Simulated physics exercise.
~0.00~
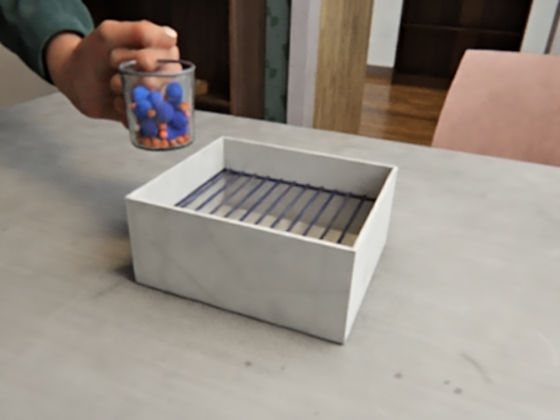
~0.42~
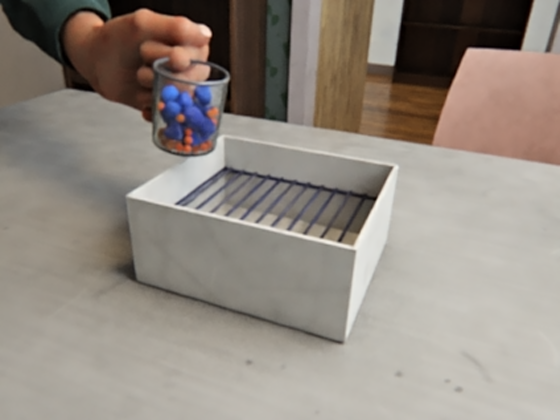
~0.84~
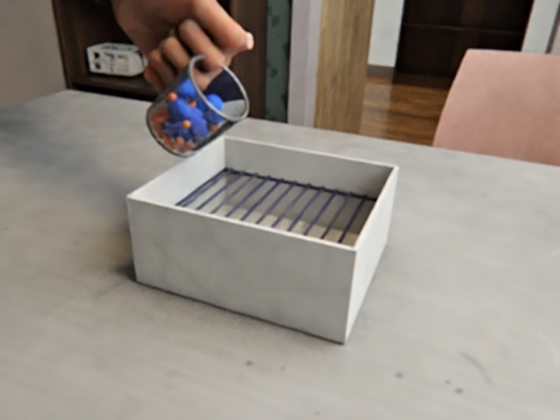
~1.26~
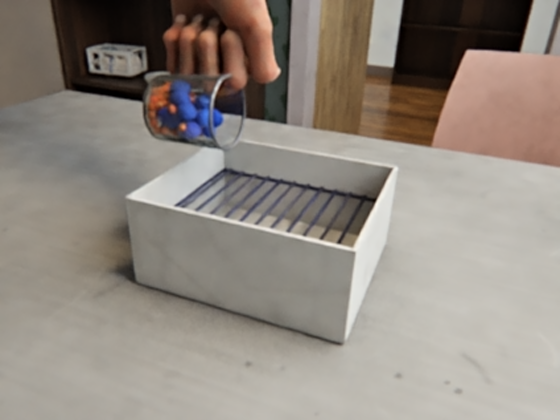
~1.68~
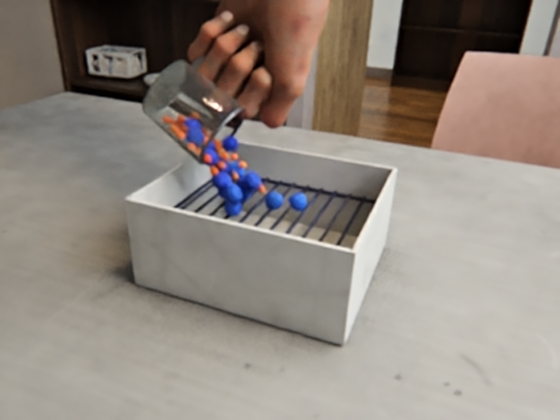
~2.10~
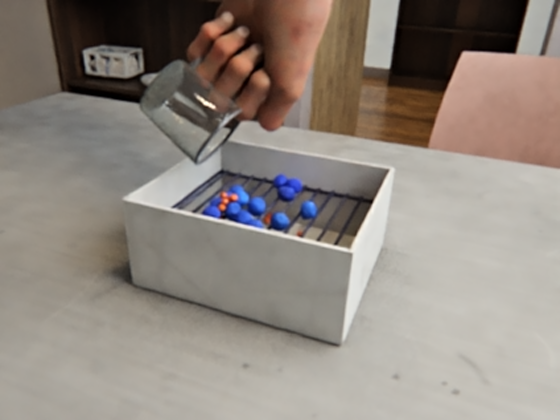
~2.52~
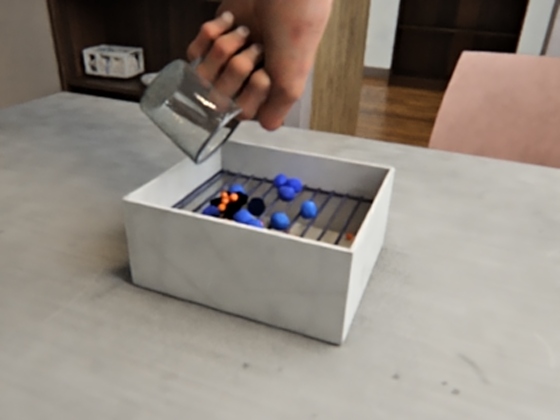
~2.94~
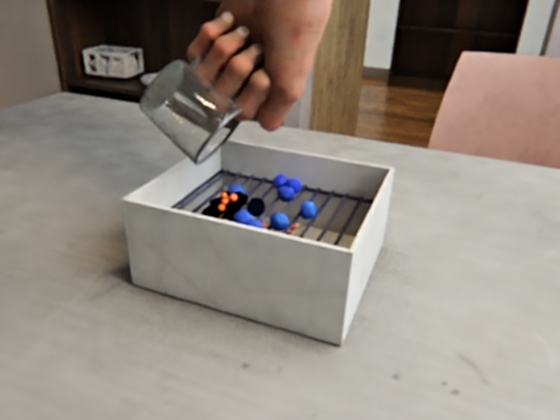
In this clip, a hand moves a clear cup of blue and orange pieces over a white box with a wire rack and tips it until it empties. The blue pieces come to rest on the wires, while most of the orange ones drop between them, leaving a few on top.
